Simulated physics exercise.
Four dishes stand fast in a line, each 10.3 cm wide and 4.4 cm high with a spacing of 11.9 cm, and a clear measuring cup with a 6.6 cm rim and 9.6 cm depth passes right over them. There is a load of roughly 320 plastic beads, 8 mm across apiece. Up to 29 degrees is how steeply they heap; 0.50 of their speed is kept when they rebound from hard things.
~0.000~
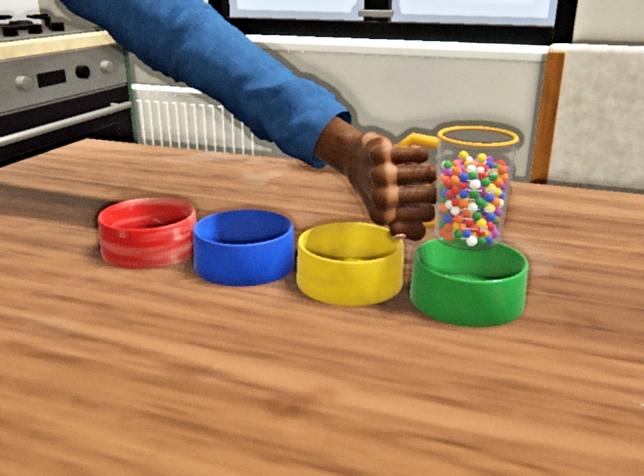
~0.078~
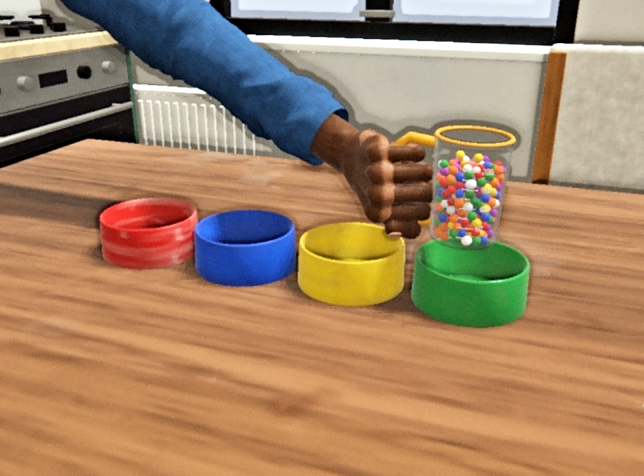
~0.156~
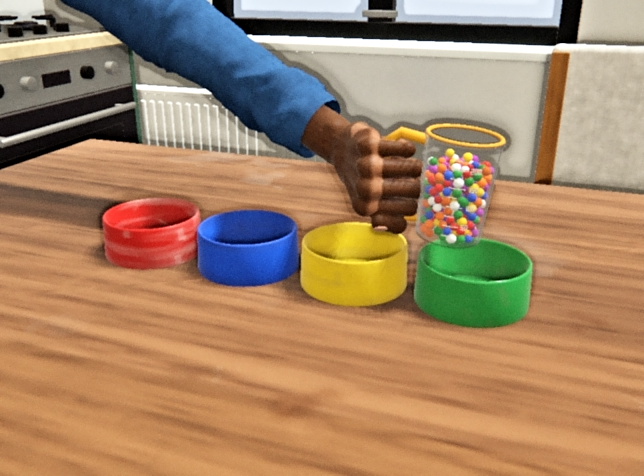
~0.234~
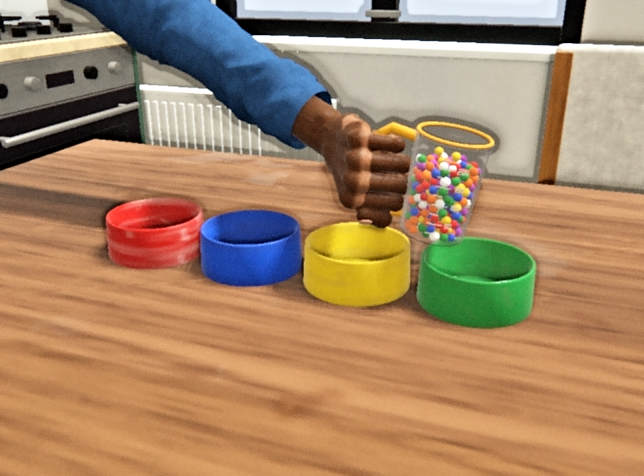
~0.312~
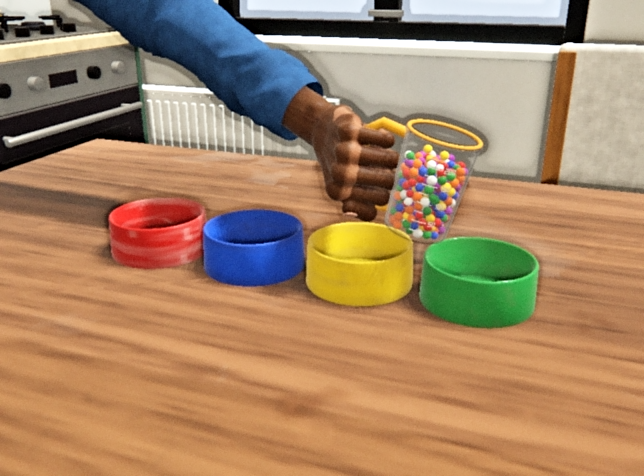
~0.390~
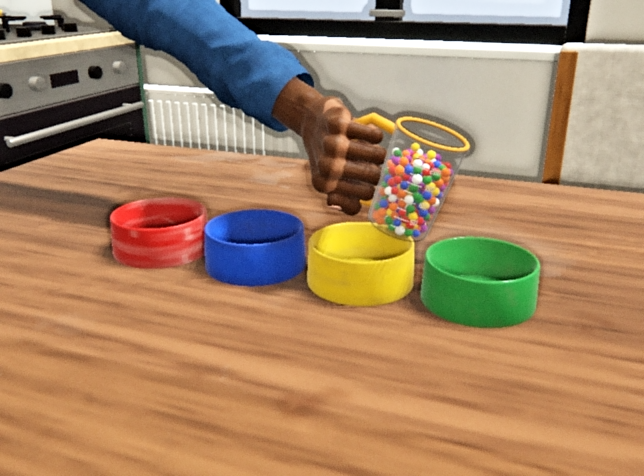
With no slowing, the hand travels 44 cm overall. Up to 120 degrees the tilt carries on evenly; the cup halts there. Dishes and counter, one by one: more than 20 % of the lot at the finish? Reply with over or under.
Red over, blue under, green under, yellow under, counter under.
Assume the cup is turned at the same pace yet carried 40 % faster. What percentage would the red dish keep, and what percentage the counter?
Shares - red 100, counter 0.
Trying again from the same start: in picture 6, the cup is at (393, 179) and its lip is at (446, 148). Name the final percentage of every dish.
Then red 100, blue 0, green 0, and yellow 0.
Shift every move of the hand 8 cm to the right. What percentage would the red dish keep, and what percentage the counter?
Red 40; counter 30.
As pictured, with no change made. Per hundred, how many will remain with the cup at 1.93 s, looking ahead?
95 %.
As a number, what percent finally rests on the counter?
Close to 5 per cent, give or take.
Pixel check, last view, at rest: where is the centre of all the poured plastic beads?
Somewhere around (158, 234) in the final frame.
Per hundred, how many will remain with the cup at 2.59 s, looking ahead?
10 per cent.
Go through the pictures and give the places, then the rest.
In the first picture, cup at (472, 188), tilt 0 degrees, lip at (517, 140), moved 0.0 cm; middle of the pieces at (473, 200); green dish at (470, 258); yellow dish at (351, 242); blue dish at (244, 227); red dish at (148, 214).
In the second picture, cup at (468, 188), tilt 1 degrees, lip at (513, 140), moved 0.5 cm; middle of the pieces at (469, 199).
In the third picture, cup at (456, 187), tilt 5 degrees, lip at (503, 142), moved 1.9 cm; middle of the pieces at (456, 198).
In the fourth picture, cup at (443, 185), tilt 9 degrees, lip at (492, 144), moved 3.4 cm; middle of the pieces at (442, 196).
In the fifth picture, cup at (429, 183), tilt 13 degrees, lip at (480, 146), moved 4.9 cm; middle of the pieces at (428, 194).
In the sixth picture, cup at (414, 181), tilt 17 degrees, lip at (467, 148), moved 6.4 cm; middle of the pieces at (413, 192); green dish at (482, 259); yellow dish at (361, 242); blue dish at (254, 227); red dish at (159, 213). The cup turns about 50 degrees a second and travels 19 cm a second.
Then, at 1.31 s, tilt 65 degrees; cup holds 100 %.
After 1.93 s, tilt 97 degrees; cup holds 95 %.
After 2.59 s, tilt 120 degrees; cup holds 10 %, red 85 %.
By 3.3 s all is still; red 95 %, blue 0 %, green 0 %, yellow 0 %, counter 5 %.
